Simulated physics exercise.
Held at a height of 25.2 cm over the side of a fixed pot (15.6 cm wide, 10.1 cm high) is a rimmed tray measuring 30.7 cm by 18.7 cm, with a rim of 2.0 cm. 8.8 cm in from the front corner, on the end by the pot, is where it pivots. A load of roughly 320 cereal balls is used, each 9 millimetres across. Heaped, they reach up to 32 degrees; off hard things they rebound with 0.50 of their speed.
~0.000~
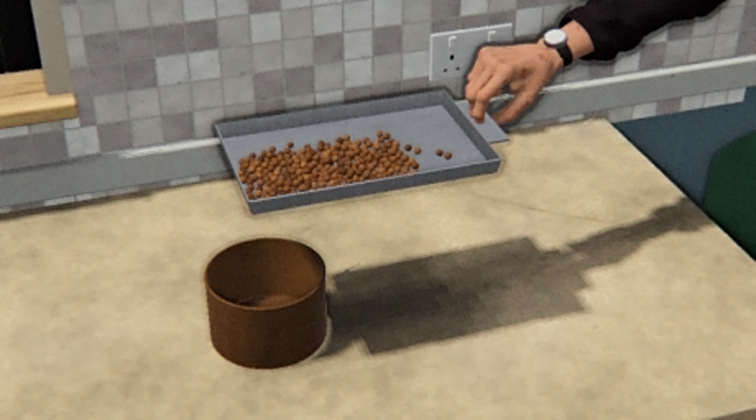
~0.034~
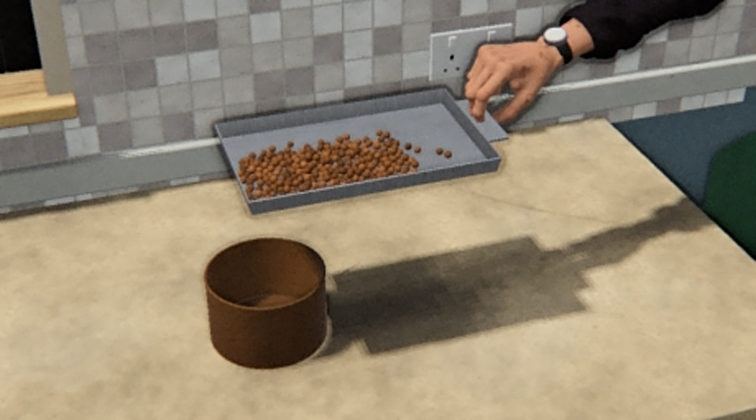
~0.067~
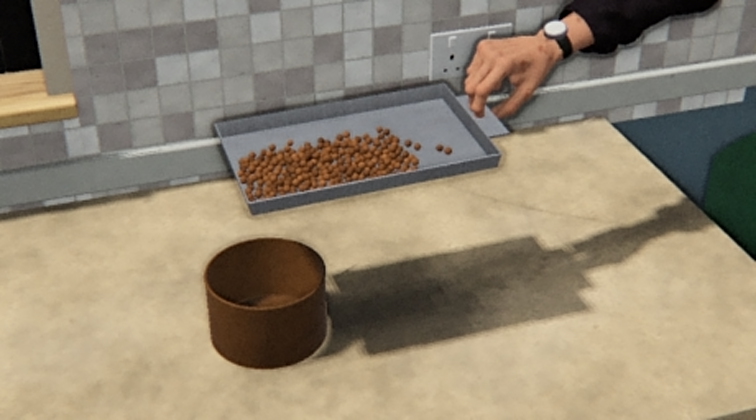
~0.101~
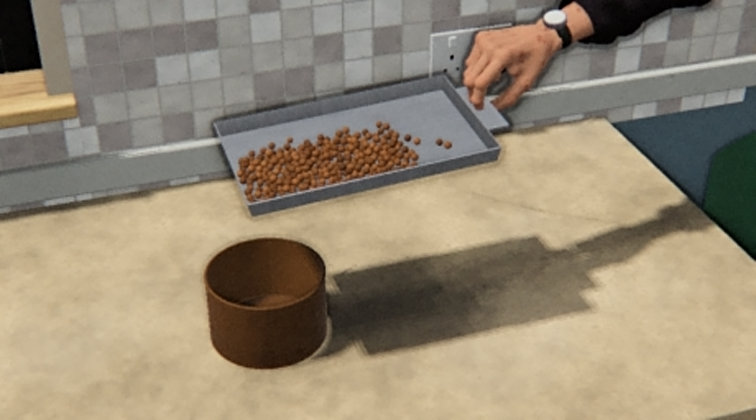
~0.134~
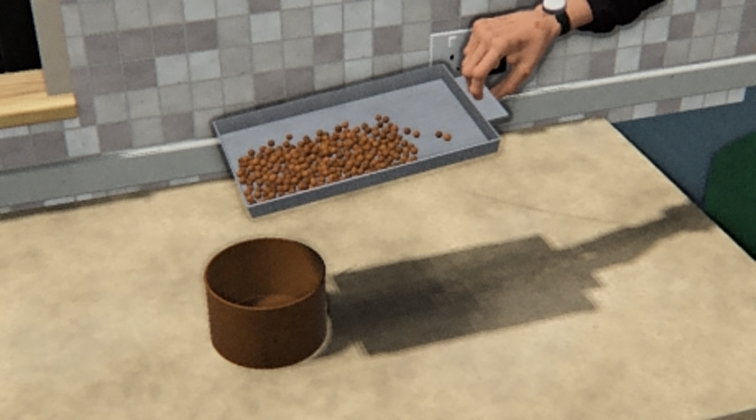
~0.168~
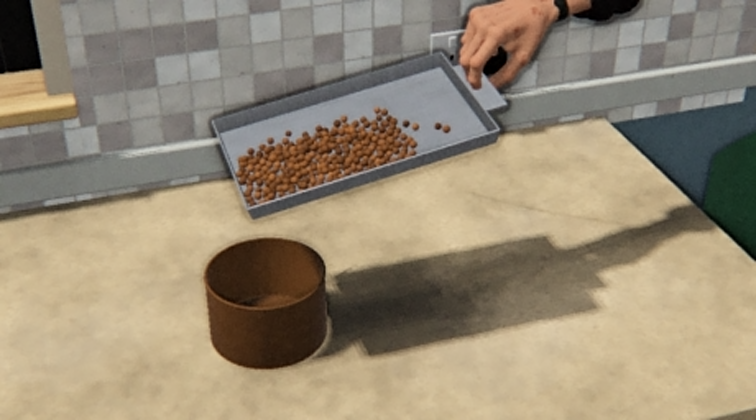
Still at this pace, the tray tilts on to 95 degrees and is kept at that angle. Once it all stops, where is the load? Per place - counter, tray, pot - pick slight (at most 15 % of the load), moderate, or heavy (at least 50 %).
Counter - heavy; left on the tray - slight; pot - slight.
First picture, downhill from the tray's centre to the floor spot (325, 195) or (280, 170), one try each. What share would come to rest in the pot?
Estimate: Some 25 % and some 5 % respectively.
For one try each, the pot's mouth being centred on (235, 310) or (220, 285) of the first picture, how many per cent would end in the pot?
That gives roughly 90 per cent and then 40 per cent.
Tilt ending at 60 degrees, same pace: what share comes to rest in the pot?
Estimate: Roughly 0 percent.
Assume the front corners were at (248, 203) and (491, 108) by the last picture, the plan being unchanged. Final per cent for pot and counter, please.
The pot gets 5 and the counter 95.
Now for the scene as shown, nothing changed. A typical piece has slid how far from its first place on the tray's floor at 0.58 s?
Displacement on the tray: About 2 cm.
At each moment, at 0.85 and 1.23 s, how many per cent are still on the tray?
Close to 90 at the first time and 25 at the second.
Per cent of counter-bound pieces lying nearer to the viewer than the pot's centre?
Near 100 in a hundred.
After 0.58 s, tilt 51 degrees; the tray holds 100 %, the pot 0 %.
Then, at 0.85 s, tilt 78 degrees; the tray holds 90 %, the pot 0 %.
After 1.23 s, tilt 95 degrees; the tray holds 25 %, the pot 0 %.
In the end, at 2.1 s, counter 90 %, tray 0 %, pot 5 %.
